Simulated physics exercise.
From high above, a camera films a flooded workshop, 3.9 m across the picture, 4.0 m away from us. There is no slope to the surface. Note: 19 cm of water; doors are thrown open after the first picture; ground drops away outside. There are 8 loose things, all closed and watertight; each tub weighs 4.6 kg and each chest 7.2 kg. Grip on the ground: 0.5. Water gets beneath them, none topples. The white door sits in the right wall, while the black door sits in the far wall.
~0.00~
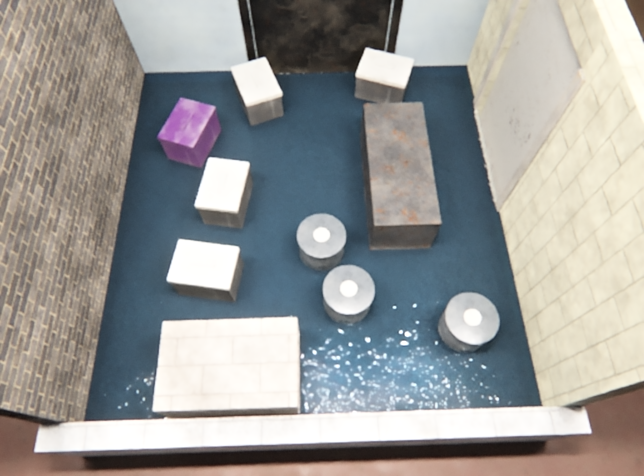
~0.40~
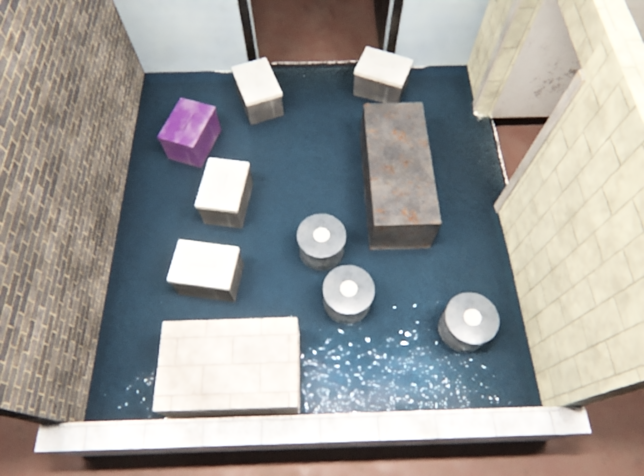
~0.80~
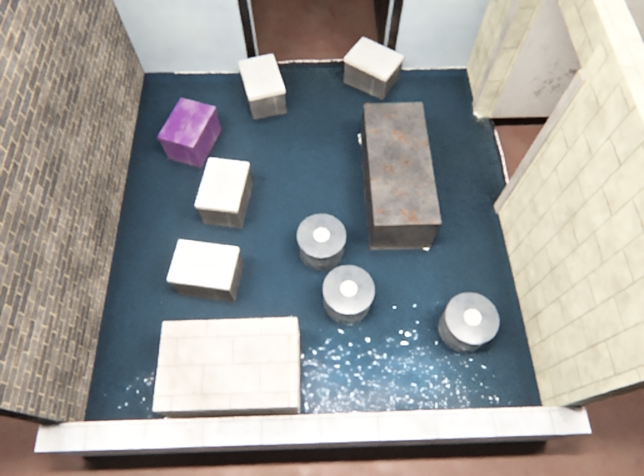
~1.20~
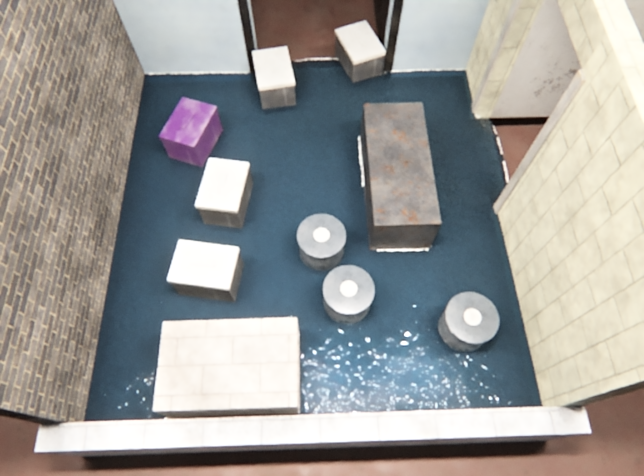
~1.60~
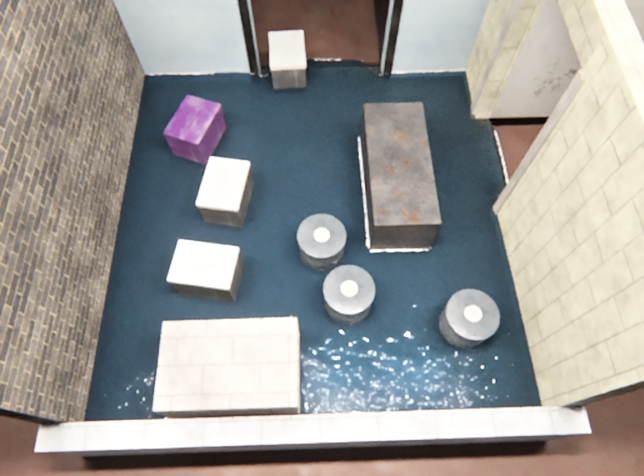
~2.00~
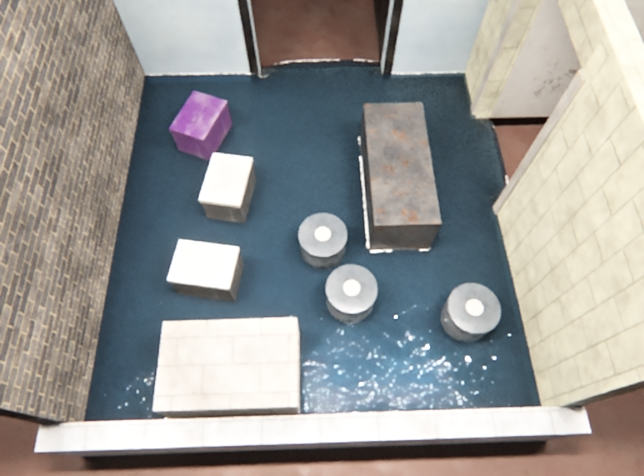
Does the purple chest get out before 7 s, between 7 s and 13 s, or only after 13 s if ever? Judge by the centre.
I expect it out by the first time.
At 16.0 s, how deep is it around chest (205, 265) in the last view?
Roughly 5 cm.
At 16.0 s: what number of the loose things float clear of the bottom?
I count 1.
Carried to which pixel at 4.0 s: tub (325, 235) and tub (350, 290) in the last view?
First one near (333, 198), second near (371, 268).
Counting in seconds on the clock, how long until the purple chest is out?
It gets out at about 5.5 s.
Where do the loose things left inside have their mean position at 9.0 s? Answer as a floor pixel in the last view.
The average lands around (349, 207).
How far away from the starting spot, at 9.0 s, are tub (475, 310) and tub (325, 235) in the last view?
The first one: Gone out. The second one: 150 cm.
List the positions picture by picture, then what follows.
In the first picture, the purple chest at (187, 122), afloat; 19 cm deep round most things; 0 of 8 have shifted.
In the second picture, the purple chest at (187, 122), afloat; 19 cm deep round most things; 0 of 8 have shifted.
In the third picture, the purple chest at (187, 122) floats; 19 cm deep round most things; 2 of 8 have shifted.
In the fourth picture, the purple chest at (188, 121), afloat; about 2350 L in view; 2 of 8 have shifted.
In the fifth picture, the purple chest at (192, 119) floats, 7 cm from its start; about 2270 L in view; 3 of 8 have shifted.
In the sixth picture, the purple chest at (198, 115) floats, 15 cm from its start; about 2200 L in view; 5 of 8 have shifted.
After 4.0 s the purple chest is near (241, 83), 0.8 m from its start, afloat; 2 of 8 are out; 6 afloat.
After 9.0 s the purple chest has gone out (at 5.3 s); 5 of 8 are out; 3 afloat.
After 16.0 s the purple chest has gone out (at 5.3 s); 7 of 8 are out; 1 afloat.
After 20.0 s the purple chest has gone out (at 5.3 s); 8 of 8 are out; 0 afloat.
